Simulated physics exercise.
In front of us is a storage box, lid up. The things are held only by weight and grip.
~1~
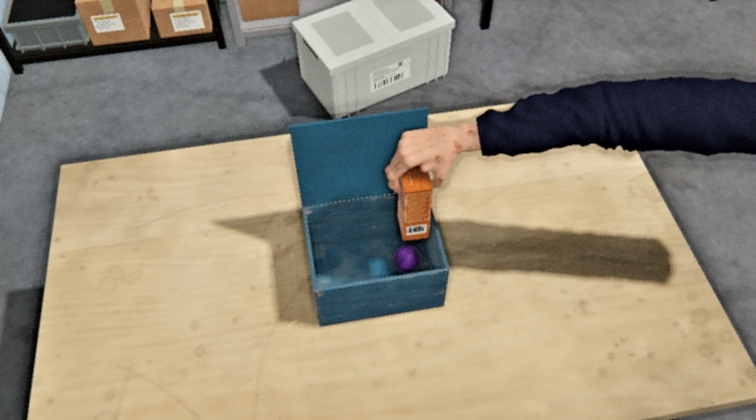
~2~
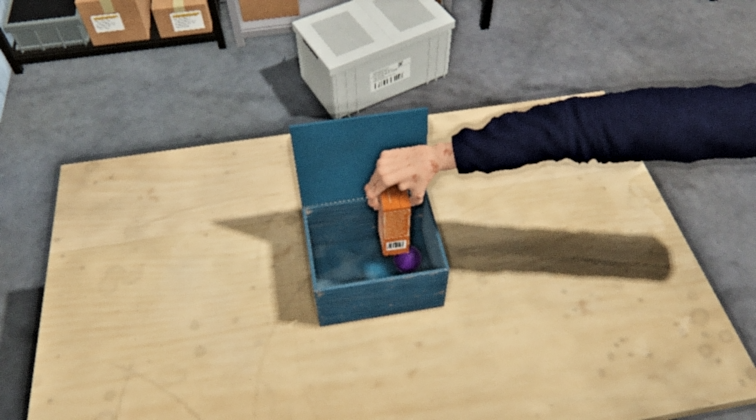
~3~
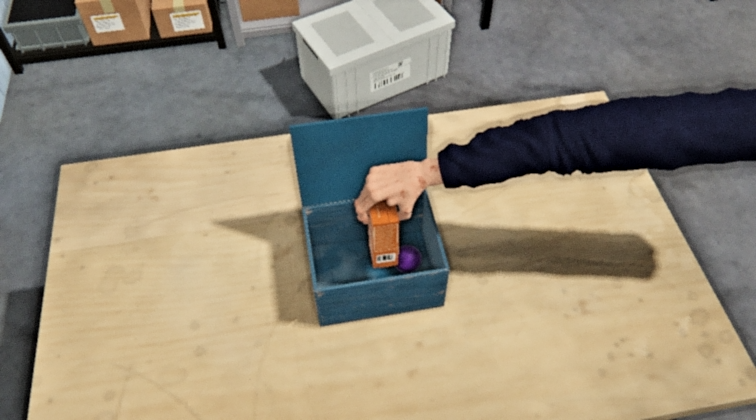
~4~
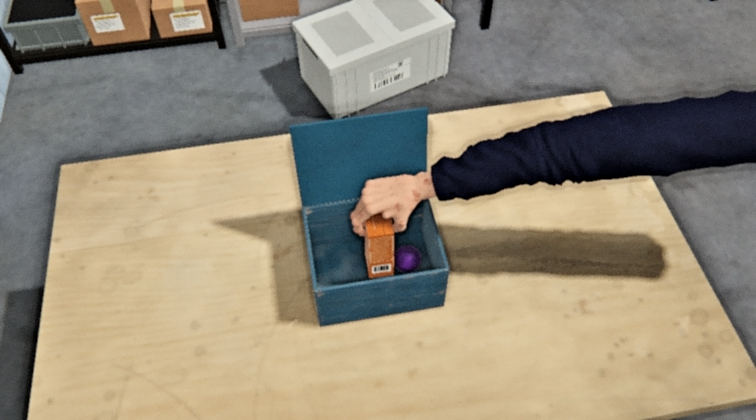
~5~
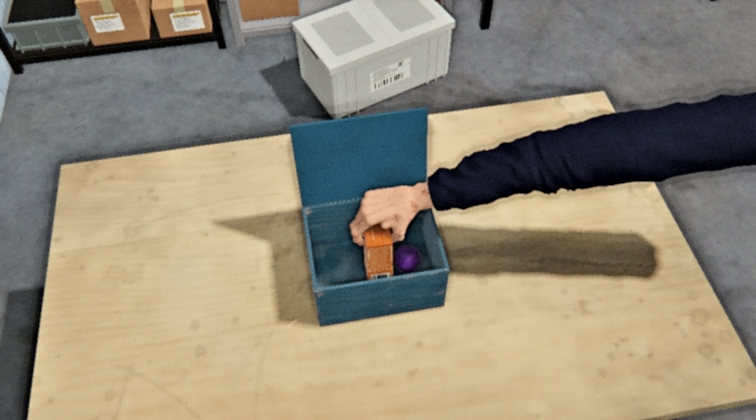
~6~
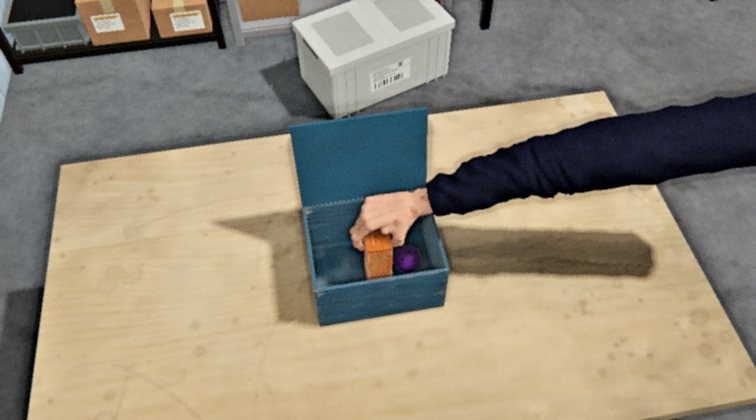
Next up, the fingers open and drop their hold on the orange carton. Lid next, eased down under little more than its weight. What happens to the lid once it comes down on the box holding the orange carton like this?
It stays raised.
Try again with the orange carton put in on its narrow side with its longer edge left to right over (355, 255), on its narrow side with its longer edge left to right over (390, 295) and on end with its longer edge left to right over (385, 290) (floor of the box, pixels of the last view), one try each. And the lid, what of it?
Well, the first try leaves the lid lying shut, the second leaves it lying shut, and the third leaves it standing open.
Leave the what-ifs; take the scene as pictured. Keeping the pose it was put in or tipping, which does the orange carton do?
By the end the orange carton has kept its angle.
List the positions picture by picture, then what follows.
In the first frame, on its way; orange carton (414, 203); purple ball (407, 259).
In the second frame, on its way; orange carton (394, 219); purple ball (407, 259).
In the third frame, on its way; orange carton (383, 233); purple ball (407, 259).
In the fourth frame, on its way; orange carton (379, 244); purple ball (407, 259).
In the fifth frame, on its way; orange carton (378, 253); purple ball (407, 259).
In the sixth frame, put in, still held; orange carton (378, 258); purple ball (407, 259).
Then, 1.10 s on from there, lid starting down.
Then, 1.50 s on from there, lid 65° above the rim.
Then, 1.80 s on from there, lid 38° above the rim.
Then, 2.00 s on from there, lid 15° above the rim.
In the end, lid 12° above the rim; both unmoved. At the end, from the last picture's camera, orange carton near (378, 258).
